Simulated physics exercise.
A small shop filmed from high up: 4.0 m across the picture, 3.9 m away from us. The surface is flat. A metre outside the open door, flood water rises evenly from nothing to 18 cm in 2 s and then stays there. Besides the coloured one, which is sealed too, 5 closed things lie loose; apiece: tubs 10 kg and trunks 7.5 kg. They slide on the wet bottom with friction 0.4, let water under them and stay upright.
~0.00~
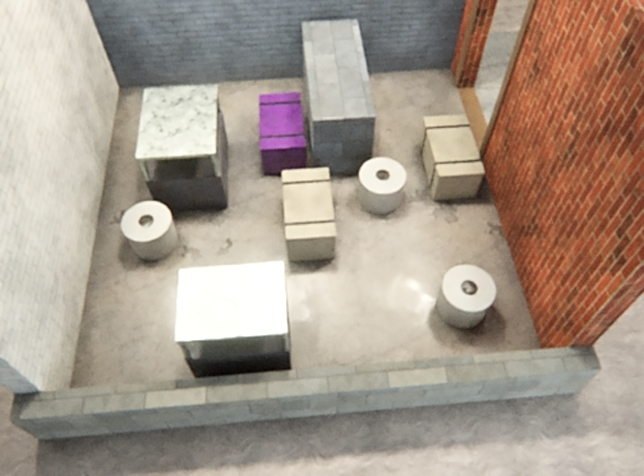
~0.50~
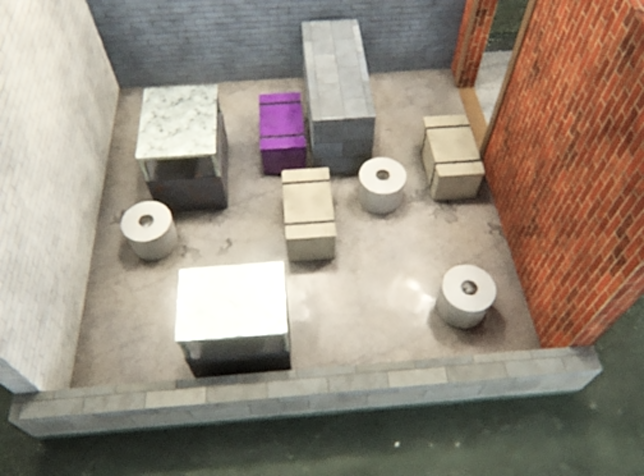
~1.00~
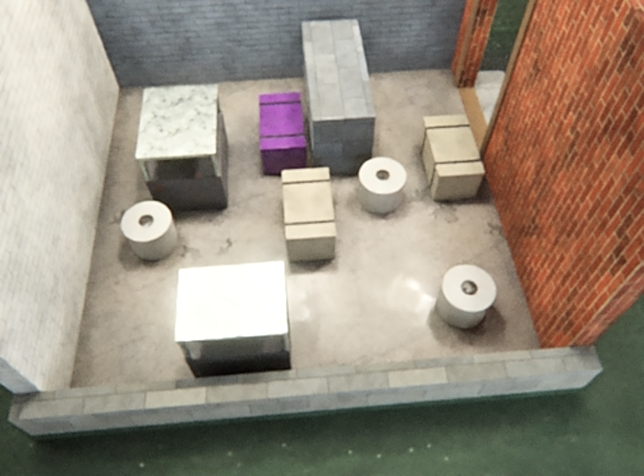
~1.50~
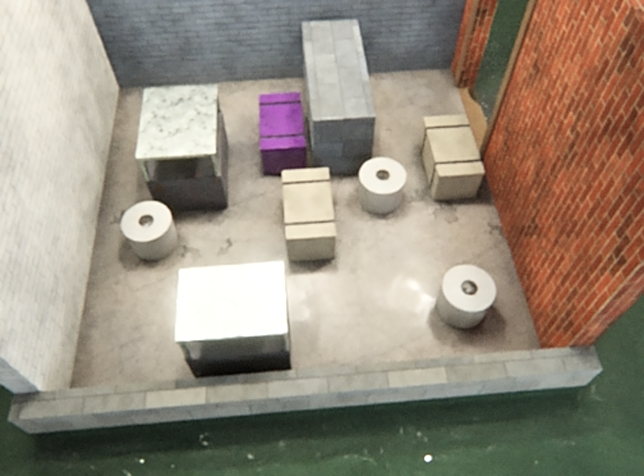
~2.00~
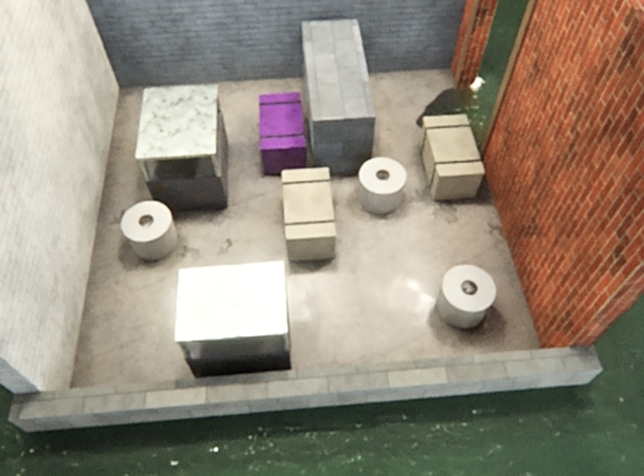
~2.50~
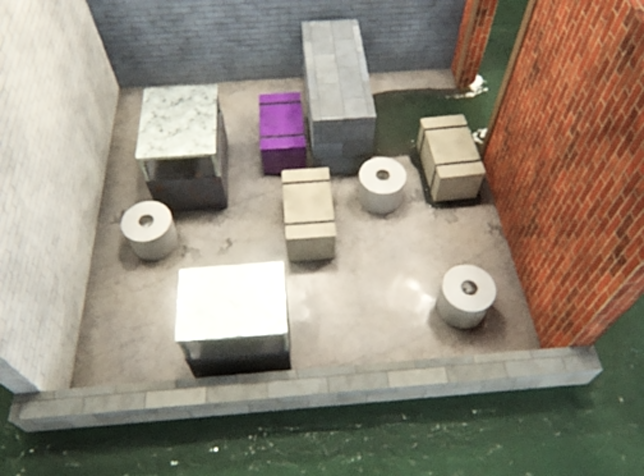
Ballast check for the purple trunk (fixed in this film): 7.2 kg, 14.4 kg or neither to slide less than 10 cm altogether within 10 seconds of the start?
Verdict: The smaller load will do.
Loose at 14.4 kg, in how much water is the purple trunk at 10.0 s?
Roughly 1 cm.
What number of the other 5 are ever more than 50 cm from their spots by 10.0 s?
3 of them.
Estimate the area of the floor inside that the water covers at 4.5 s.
About 6.0 m2.
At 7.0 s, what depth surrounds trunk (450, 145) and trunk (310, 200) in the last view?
Roughly 5 and 2 cm.
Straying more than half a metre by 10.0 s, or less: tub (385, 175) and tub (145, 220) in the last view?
In turn: Over, short of it.
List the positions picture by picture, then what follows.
The first picture shows the purple trunk at (281, 119) rests on the ground; water covers 0.0 m2; 0 of 6 have shifted.
The second picture shows the purple trunk at (281, 119), on the bottom; 0.0 m2 under water; 0 of 6 have shifted.
The third picture shows the purple trunk at (281, 119) rests on the ground; water covers 0.0 m2; 0 of 6 have shifted.
The fourth picture shows the purple trunk at (281, 119) rests on the ground; 0.0 m2 under water; 0 of 6 have shifted.
The fifth picture shows the purple trunk at (281, 119), on the bottom; 0.4 m2 under water; 0 of 6 have shifted.
The sixth picture shows the purple trunk at (281, 119), on the bottom; water covers 1.2 m2; 0 of 6 have shifted.
After 3.5 s the purple trunk would be 0 cm from its start with 7.2 kg and 0 cm from its start with 14.4 kg; 0 cm of water round it then.
After 4.5 s the purple trunk would be 0 cm from its start with 7.2 kg and 0 cm from its start with 14.4 kg; 0 cm of water round it then.
After 7.0 s the purple trunk would be 0 cm from its start with 7.2 kg and 0 cm from its start with 14.4 kg; 1 cm of water round it then.
After 10.0 s the purple trunk would be 0 cm from its start with 7.2 kg and 0 cm from its start with 14.4 kg; 1 cm of water round it then.
